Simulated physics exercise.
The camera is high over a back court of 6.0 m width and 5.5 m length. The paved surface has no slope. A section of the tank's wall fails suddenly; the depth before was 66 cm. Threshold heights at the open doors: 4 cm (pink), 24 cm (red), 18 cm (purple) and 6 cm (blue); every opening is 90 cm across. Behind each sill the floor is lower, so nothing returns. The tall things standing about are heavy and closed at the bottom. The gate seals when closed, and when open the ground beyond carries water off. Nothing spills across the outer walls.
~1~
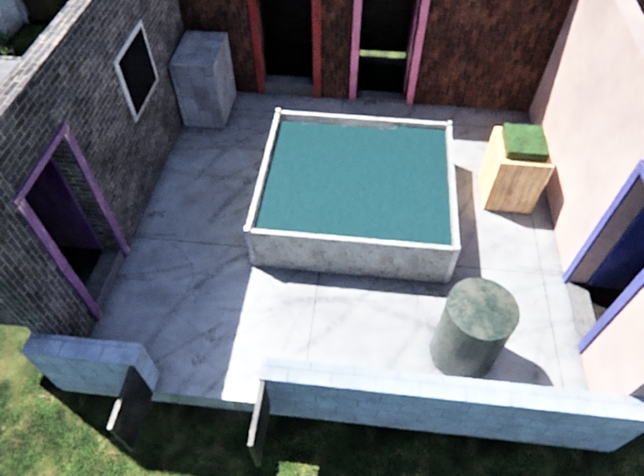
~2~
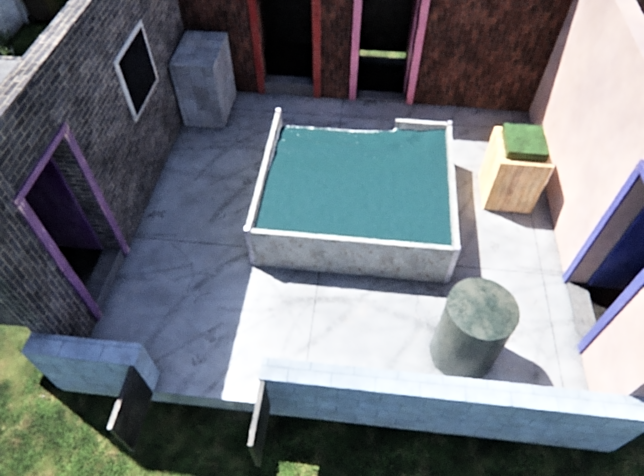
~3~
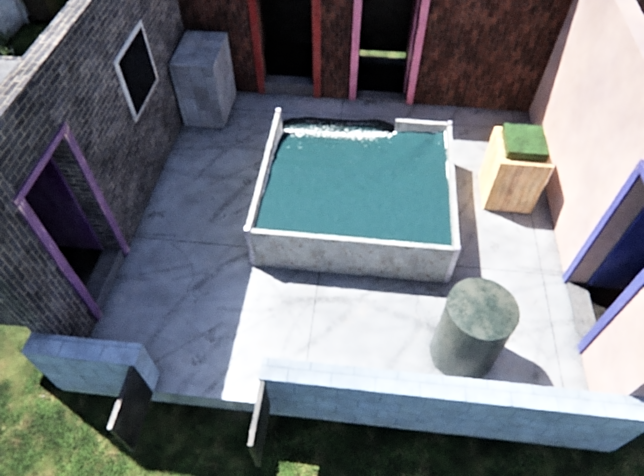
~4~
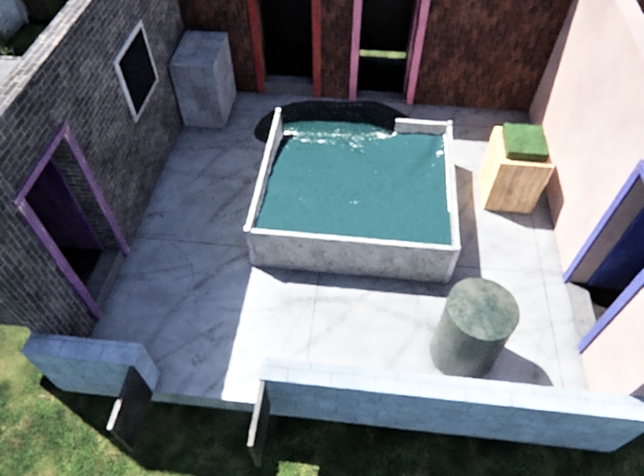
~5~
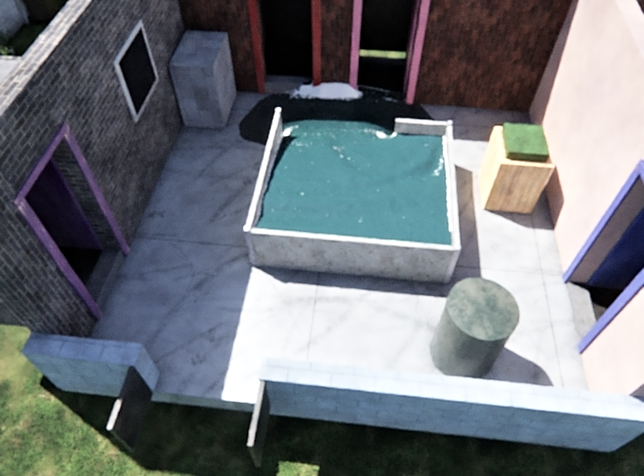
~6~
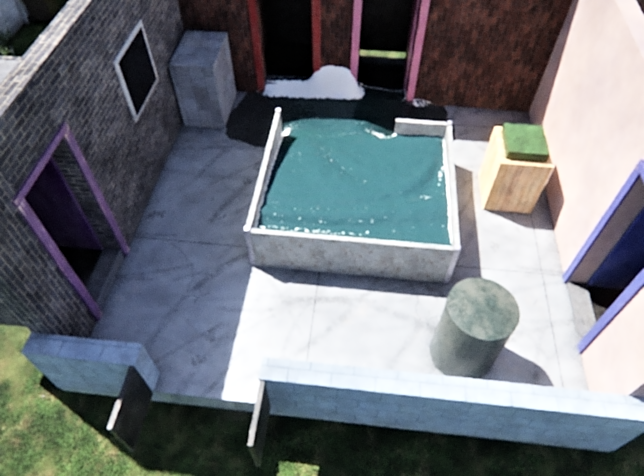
Water pouring through a gap in the far wall of a raised courtyard tank, spreading dark across paving and foaming near open doorways.
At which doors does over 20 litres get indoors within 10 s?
Within that time: At the pink door it passes the limit; at the red door it exceeds the limit; at the purple door it stays under the limit; at the blue door it keeps below the limit.
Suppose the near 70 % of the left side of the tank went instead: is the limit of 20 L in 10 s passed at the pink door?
Then: Pink above.
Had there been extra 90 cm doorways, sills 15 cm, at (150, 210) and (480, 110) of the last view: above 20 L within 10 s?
In that order: Not over, below.
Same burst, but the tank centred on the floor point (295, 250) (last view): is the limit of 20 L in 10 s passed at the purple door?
Then: Purple not over.
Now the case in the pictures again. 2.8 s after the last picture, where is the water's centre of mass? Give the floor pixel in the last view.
Near (332, 171).
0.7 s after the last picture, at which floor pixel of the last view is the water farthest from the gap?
Near (527, 113).
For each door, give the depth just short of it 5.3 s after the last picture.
In cm: Pink 14, red 17, purple 13, blue 3.
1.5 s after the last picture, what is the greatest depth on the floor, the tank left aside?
Up to some 61 cm.
Then, 0.7 s after the last picture water covers 20 % of the floor and is deepest (50 cm) near (333, 105); pink door 30 cm at the sill, 179 L in, red door 40 cm at the sill, 22 L in, purple door not reached, blue door not reached.
Then, 1.5 s after the last picture water covers 35 % of the floor and is deepest (61 cm) near (207, 90); pink door 29 cm at the sill, 378 L in, red door 43 cm at the sill, 85 L in, purple door not reached, blue door not reached.
Then, 2.8 s after the last picture water covers 65 % of the floor and is deepest (32 cm) near (227, 92); pink door 21 cm at the sill, 586 L in, red door 30 cm at the sill, 159 L in, purple door 7 cm at the sill, 0 L in, blue door not reached.
Then, 5.3 s after the last picture water covers 85 % of the floor and is deepest (18 cm) near (516, 112); pink door 14 cm at the sill, 771 L in, red door 17 cm at the sill, 169 L in, purple door 13 cm at the sill, 0 L in, blue door 3 cm at the sill, 0 L in.
Then, 9.3 s after the last picture water covers 100 % of the floor and is deepest (14 cm) near (516, 112); pink door 9 cm at the sill, 894 L in, red door 9 cm at the sill, 169 L in, purple door 8 cm at the sill, 0 L in, blue door 8 cm at the sill, 1 L in.
